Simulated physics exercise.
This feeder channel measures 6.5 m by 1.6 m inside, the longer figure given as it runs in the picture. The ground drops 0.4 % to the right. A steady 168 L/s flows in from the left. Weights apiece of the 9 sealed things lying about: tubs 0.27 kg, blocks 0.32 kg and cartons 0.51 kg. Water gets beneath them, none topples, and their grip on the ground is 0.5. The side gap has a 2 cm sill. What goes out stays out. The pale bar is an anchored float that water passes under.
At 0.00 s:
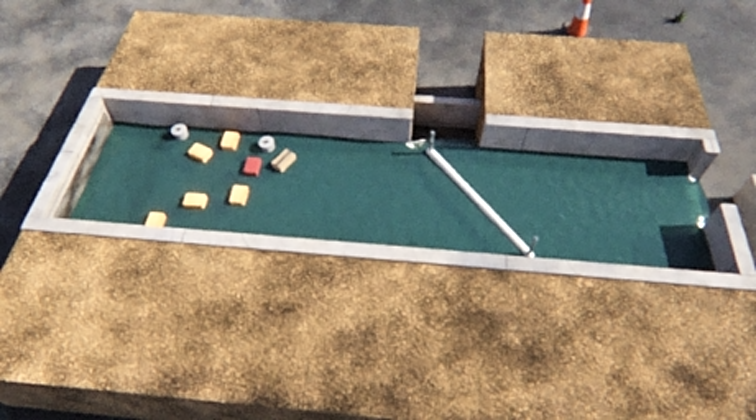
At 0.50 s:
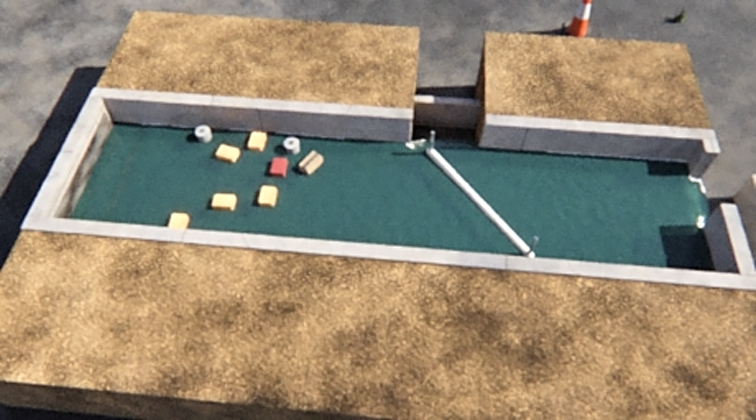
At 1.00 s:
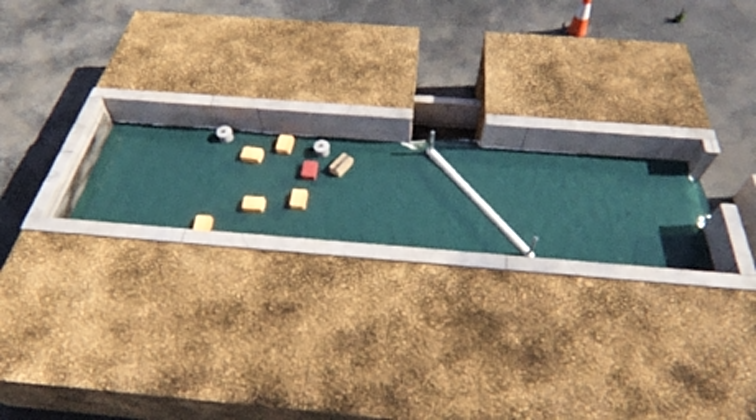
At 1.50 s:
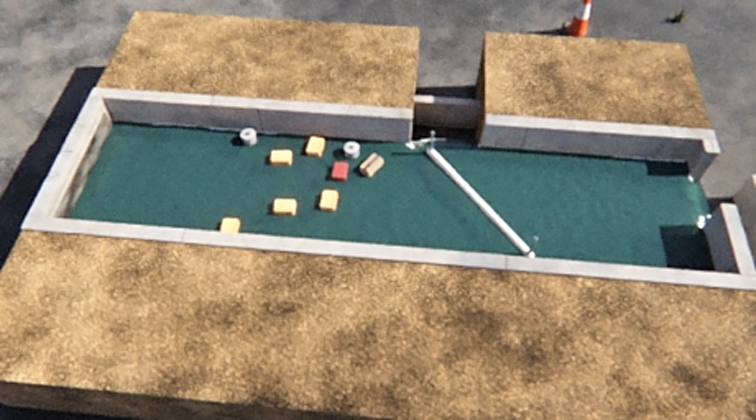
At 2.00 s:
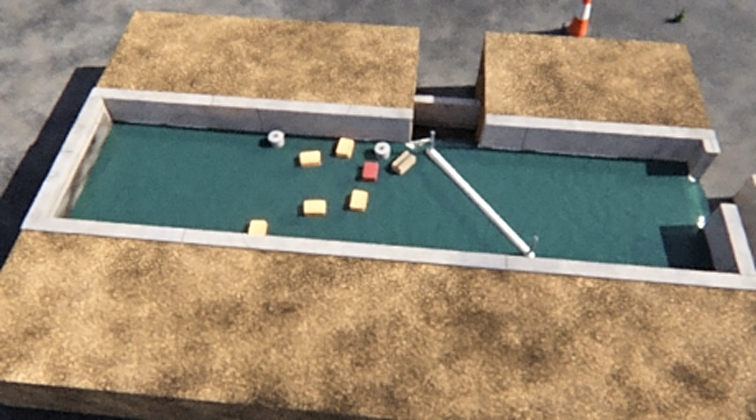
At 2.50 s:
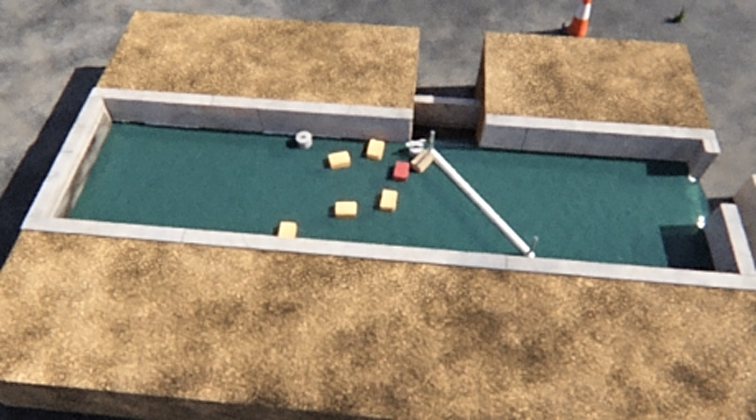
At the start, yellow, red, tan and white objects float in a loose group near the left end of a walled channel of green water. They drift steadily rightward together, keeping roughly their spacing, until the leading tan and white pieces are beside the upper end of the slanted white bar.
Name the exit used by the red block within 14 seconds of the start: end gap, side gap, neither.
Red block: Neither.
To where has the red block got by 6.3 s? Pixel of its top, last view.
Near (454, 188).
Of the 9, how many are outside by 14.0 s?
I count 3.
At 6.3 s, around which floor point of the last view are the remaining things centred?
Near (458, 207).
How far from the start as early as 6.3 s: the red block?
About 200 cm.
After 3.5 s the red block is near (435, 178), 2.0 m from its start, afloat; 2 of 9 are out; 7 afloat.
After 6.3 s the red block is near (454, 188), 2.2 m from its start, afloat; 3 of 9 are out; 6 afloat.
After 10.0 s the red block is near (458, 189), 2.2 m from its start, afloat; 3 of 9 are out; 6 afloat.
After 14.0 s the red block is near (458, 189), 2.2 m from its start, afloat; 3 of 9 are out; 6 afloat.
